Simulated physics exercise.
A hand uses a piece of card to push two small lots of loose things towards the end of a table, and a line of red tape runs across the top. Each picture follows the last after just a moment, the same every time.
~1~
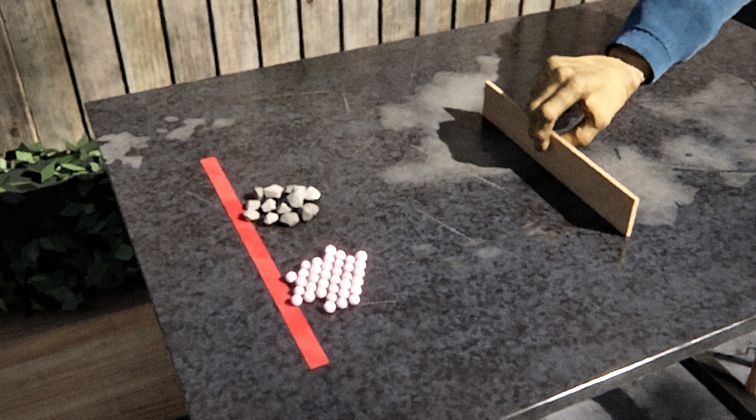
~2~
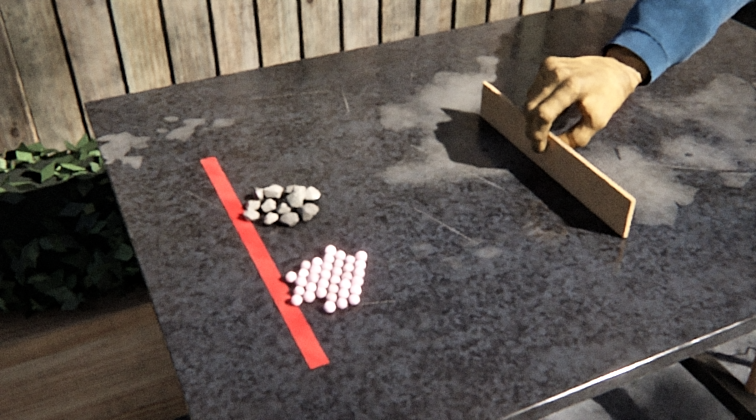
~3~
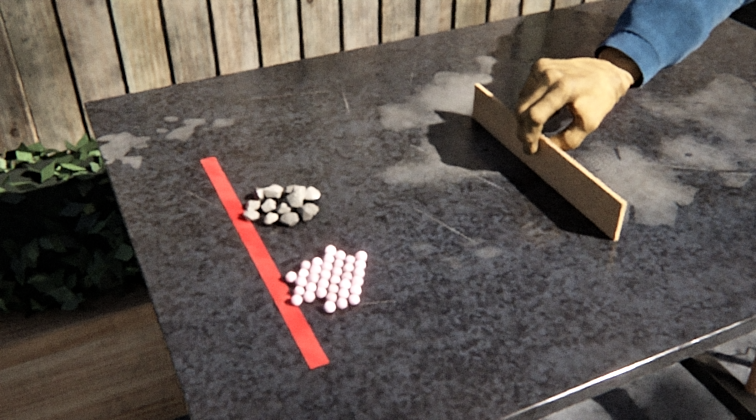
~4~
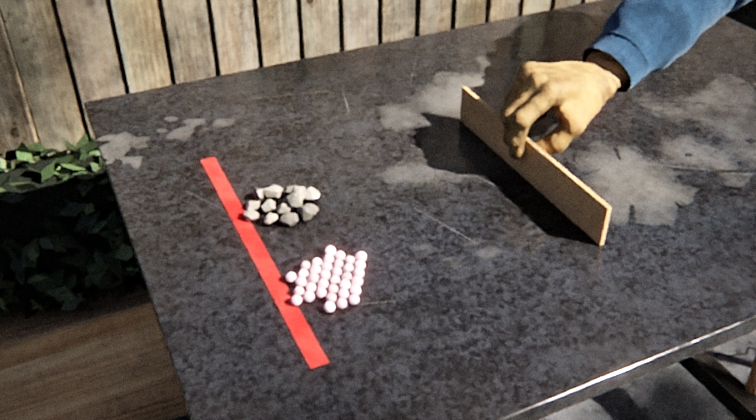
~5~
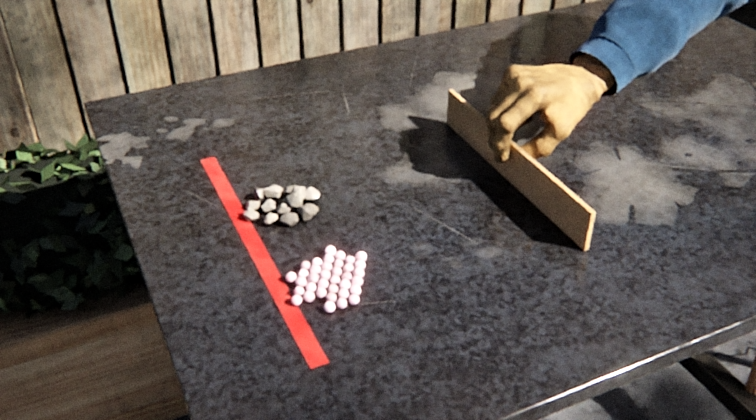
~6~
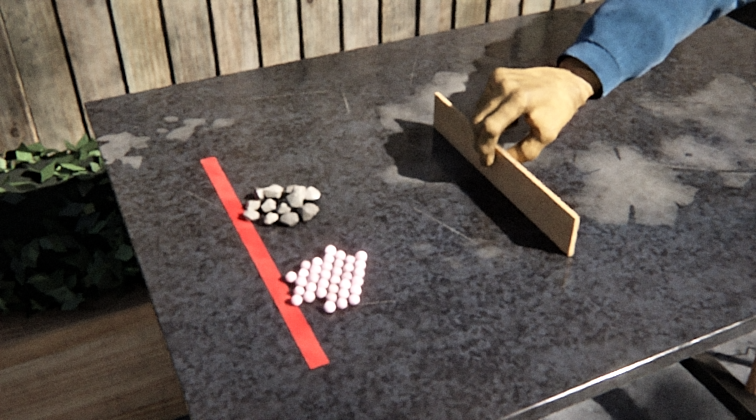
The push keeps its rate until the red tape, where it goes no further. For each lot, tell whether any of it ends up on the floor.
Nearer lot - yes; farther lot - no.
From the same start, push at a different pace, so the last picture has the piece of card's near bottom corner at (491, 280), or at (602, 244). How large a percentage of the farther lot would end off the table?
10 per cent, then 0 per cent.
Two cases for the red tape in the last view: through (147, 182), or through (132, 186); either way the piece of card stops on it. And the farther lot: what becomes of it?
Run 1: It sheds bits off the end. Run 2: It sheds bits off the end.
Then, 0.46 s later than the last frame, piece of card still moving, near (374, 180); nearer lot all on the table, its front near (296, 300); farther lot all on the table, its front near (250, 215).
Then, 0.94 s later than the last frame, piece of card stopped at the red tape; nearer lot all on the table, its front near (167, 310); farther lot all on the table, its front near (186, 235).
Then, 1.22 s later than the last frame, piece of card stopped at the red tape; nearer lot roughly a quarter over the edge; farther lot all on the table, its front near (185, 235).
When it is over, piece of card stopped at the red tape; nearer lot every one over the edge; farther lot all on the table, its front near (185, 235).
